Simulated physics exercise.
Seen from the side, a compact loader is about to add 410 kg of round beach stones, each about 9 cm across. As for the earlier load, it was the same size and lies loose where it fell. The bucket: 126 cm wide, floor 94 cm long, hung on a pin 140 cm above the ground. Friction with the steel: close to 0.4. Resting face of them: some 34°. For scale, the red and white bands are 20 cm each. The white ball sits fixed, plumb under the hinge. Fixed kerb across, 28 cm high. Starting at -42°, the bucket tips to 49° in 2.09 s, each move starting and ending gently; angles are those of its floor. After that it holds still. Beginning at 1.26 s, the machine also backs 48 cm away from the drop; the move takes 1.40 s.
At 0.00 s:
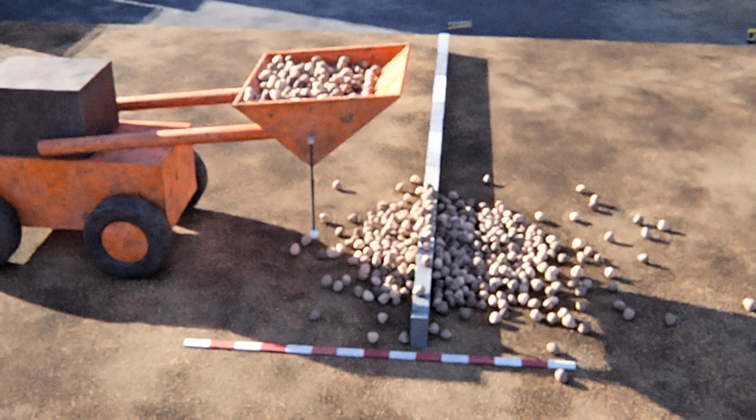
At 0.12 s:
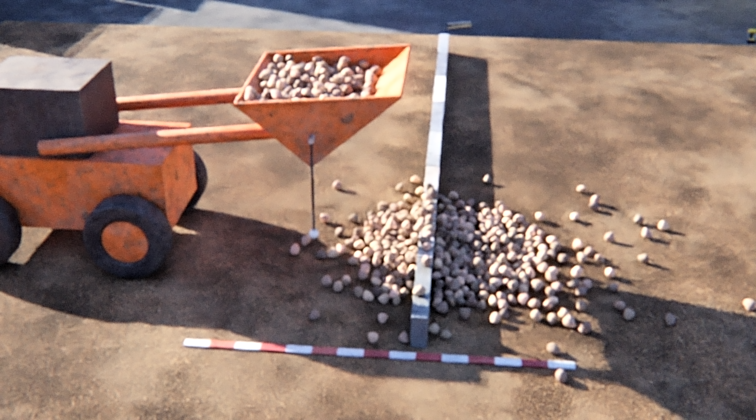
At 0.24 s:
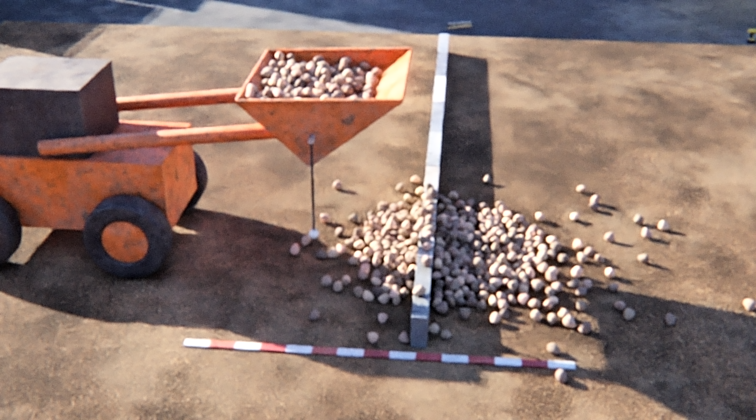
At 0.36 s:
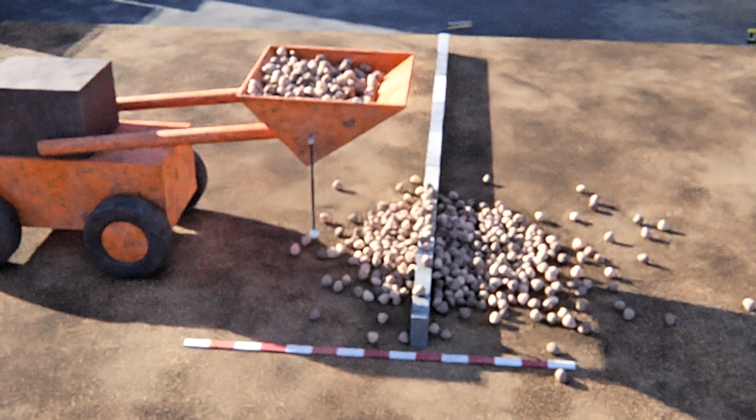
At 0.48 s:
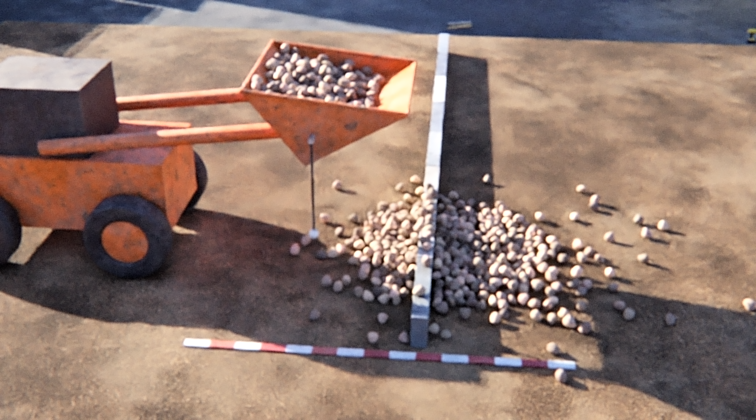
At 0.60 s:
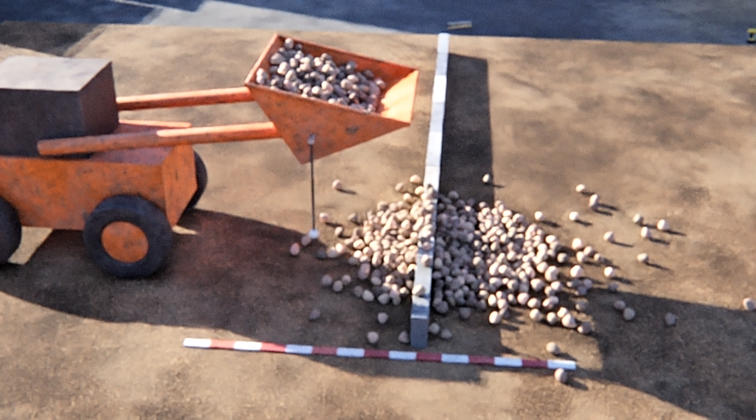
An orange loader with black tyres and a dark box on top stands at the left on brown, sunlit ground, seen from the side and slightly above. Its raised bucket holds round, pale brownish stones, while more lie heaped across a light grey kerb to the right, behind a red-and-white banded strip. The bucket slowly tilts its right lip downward, its stones shifting slightly, while the heap and the view stay still.
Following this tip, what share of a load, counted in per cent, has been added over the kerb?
6 per cent, roughly.
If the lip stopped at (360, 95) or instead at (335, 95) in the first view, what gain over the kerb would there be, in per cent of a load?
The first would add some 0 per cent and the second some 0 per cent.
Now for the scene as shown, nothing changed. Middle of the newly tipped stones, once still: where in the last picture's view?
In the last view, somewhere near (383, 242).
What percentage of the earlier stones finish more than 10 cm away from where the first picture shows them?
About 10 per cent.
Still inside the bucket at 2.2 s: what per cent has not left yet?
0 %.
After 1.6 s the floor is at 35°; in per cent of one load, 84 in the bucket, 50 on this side of the kerb, 66 over the kerb; the foremost stones are at (673, 249).
After 2.2 s the floor is at 49°; in per cent of one load, 0 in the bucket, 128 on this side of the kerb, 72 over the kerb; the foremost stones are at (673, 249).
After 3.1 s the floor is at 49°; in per cent of one load, 0 in the bucket, 127 on this side of the kerb, 73 over the kerb; the foremost stones are at (673, 248).
After 5.9 s the floor is at 49°; in per cent of one load, 0 in the bucket, 127 on this side of the kerb, 73 over the kerb; the foremost stones are at (673, 248). Net gain over the kerb, 6.
